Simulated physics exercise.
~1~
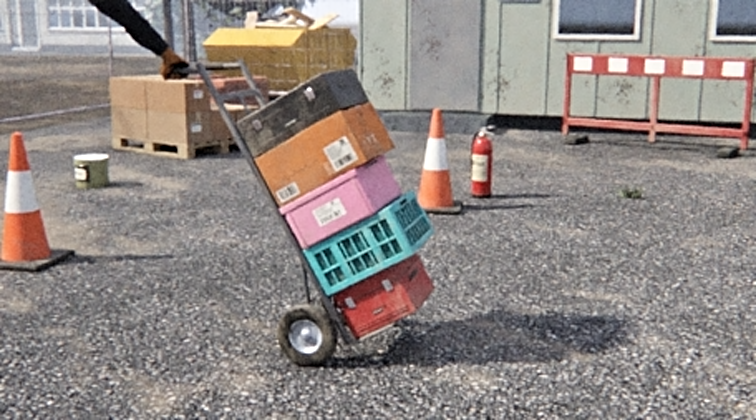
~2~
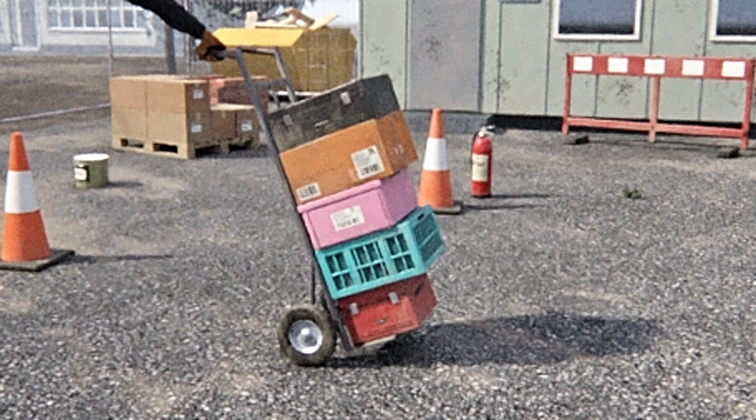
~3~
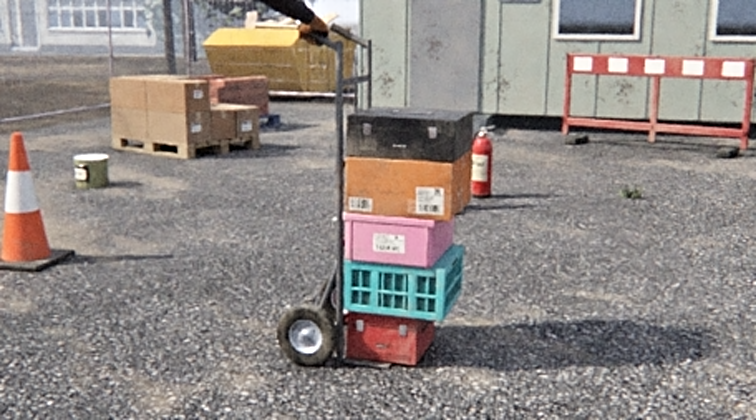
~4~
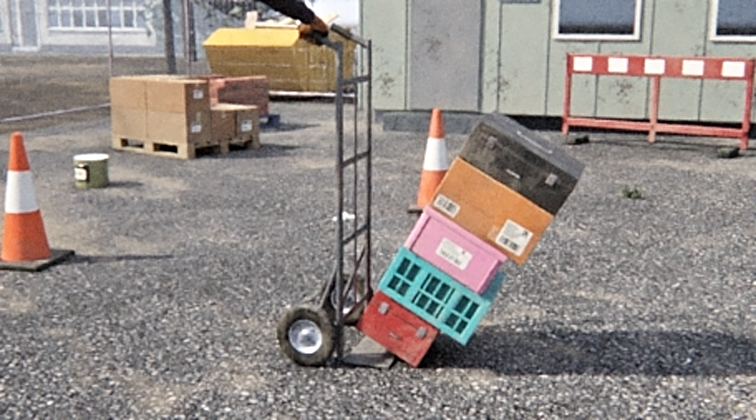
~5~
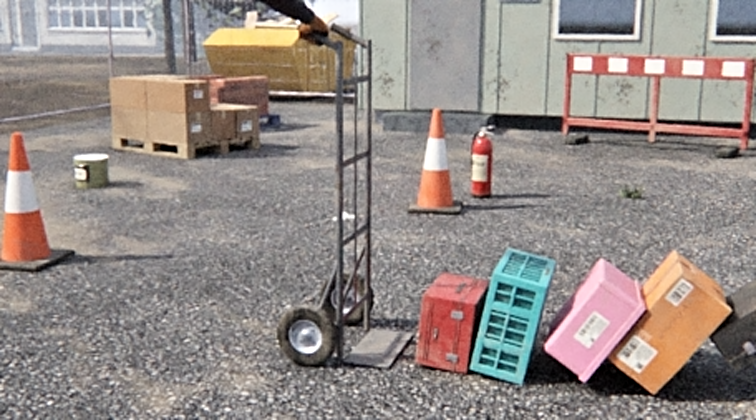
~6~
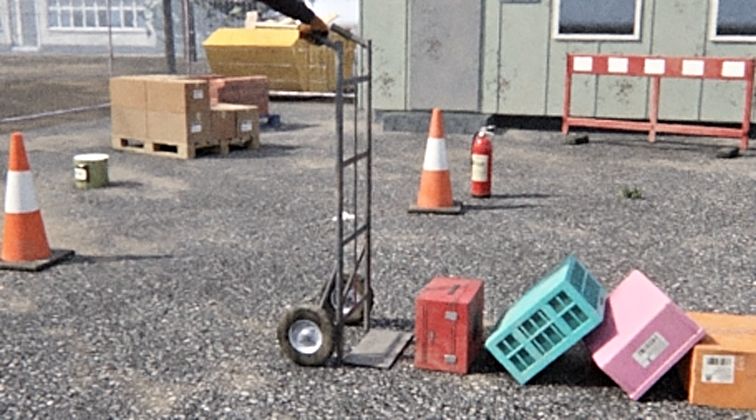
A sack truck loaded with five loose items leans back to the left on a gravel yard, a gloved hand gripping its handle. From the bottom up it carries a red toolbox, turquoise crate, pink tote, orange parcel and black toolbox. The hand lets the truck swing forward until it stands upright. The truck stops, but the whole stack keeps tipping to the right and topples off the plate. The black toolbox goes out of view at the right, leaving the red toolbox on its side by the plate and the crate, tote and parcel tipped over beyond it.
